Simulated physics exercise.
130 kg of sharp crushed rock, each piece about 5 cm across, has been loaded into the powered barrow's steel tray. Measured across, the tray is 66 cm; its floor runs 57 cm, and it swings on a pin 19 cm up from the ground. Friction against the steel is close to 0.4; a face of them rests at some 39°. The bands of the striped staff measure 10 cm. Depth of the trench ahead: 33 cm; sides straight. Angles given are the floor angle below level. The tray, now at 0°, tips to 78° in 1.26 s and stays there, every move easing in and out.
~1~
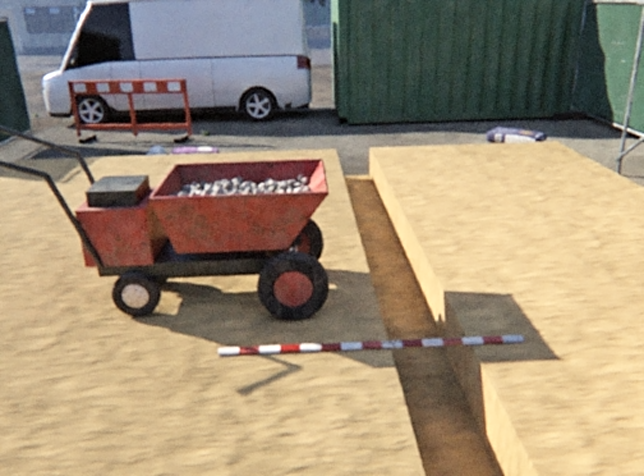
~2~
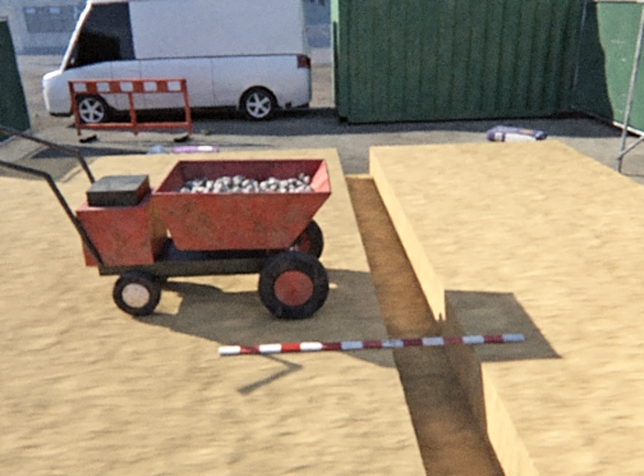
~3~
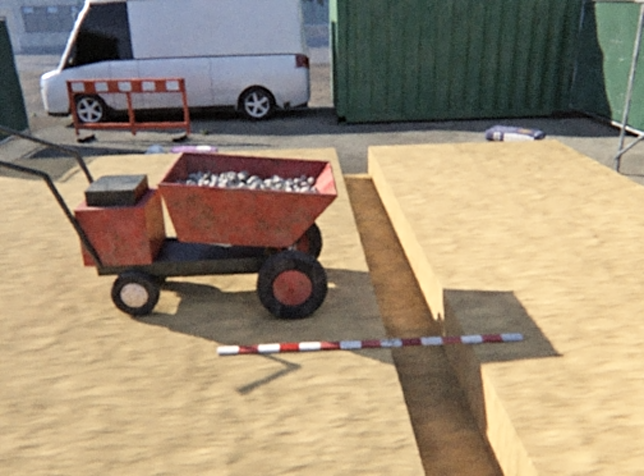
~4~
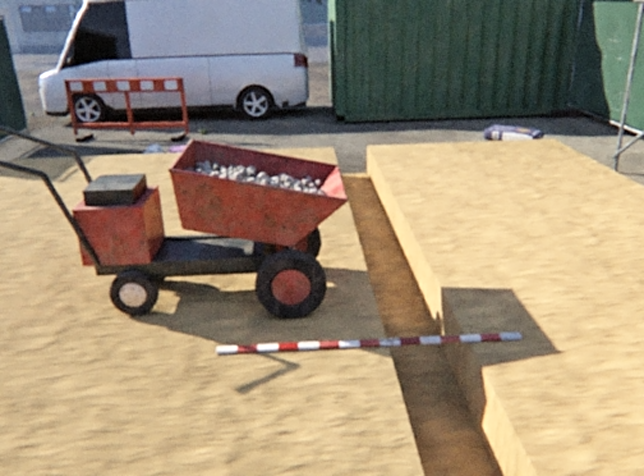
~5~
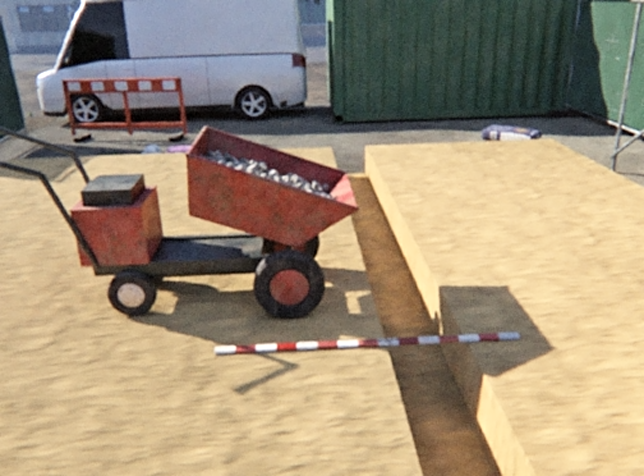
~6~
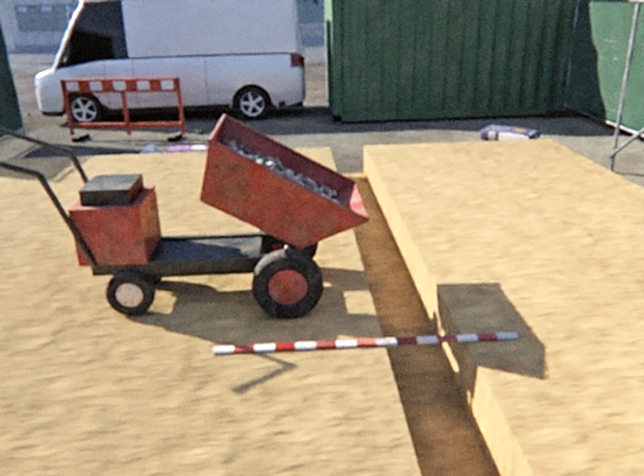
The clip shows a red powered barrow loaded with grey stones standing beside a trench, a striped staff lying in front; its tray tilts slowly at first, then further, the rear rising and the front lip lowering to the right.
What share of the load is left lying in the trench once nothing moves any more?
About 98 per cent.
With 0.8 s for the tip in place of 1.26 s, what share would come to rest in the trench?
My guess is near 95 percent.
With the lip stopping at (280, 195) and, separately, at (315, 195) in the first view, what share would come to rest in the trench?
Estimates: 65 % then 100 %.
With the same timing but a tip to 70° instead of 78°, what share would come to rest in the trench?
I'd expect around 75 in a hundred.
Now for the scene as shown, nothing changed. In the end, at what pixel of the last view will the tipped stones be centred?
Look at roughly (405, 319).
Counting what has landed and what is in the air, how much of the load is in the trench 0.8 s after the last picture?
By that moment, roughly 30 per cent of the load.
Then, 0.4 s after the last picture the floor is at 65°, 100 % in the tray; the foremost stones are at (386, 255).
Then, 0.8 s after the last picture the floor is at 78°, 68 % in the tray, 32 % in the trench, 1 % past the trench; the foremost stones are at (441, 285).
Then, 1.2 s after the last picture the floor is at 78°, 30 % in the tray, 68 % in the trench, 2 % past the trench; the foremost stones are at (473, 281).
Then, 3.1 s after the last picture the floor is at 78°, 0 % in the tray, 98 % in the trench, 2 % past the trench; the foremost stones are at (474, 278).
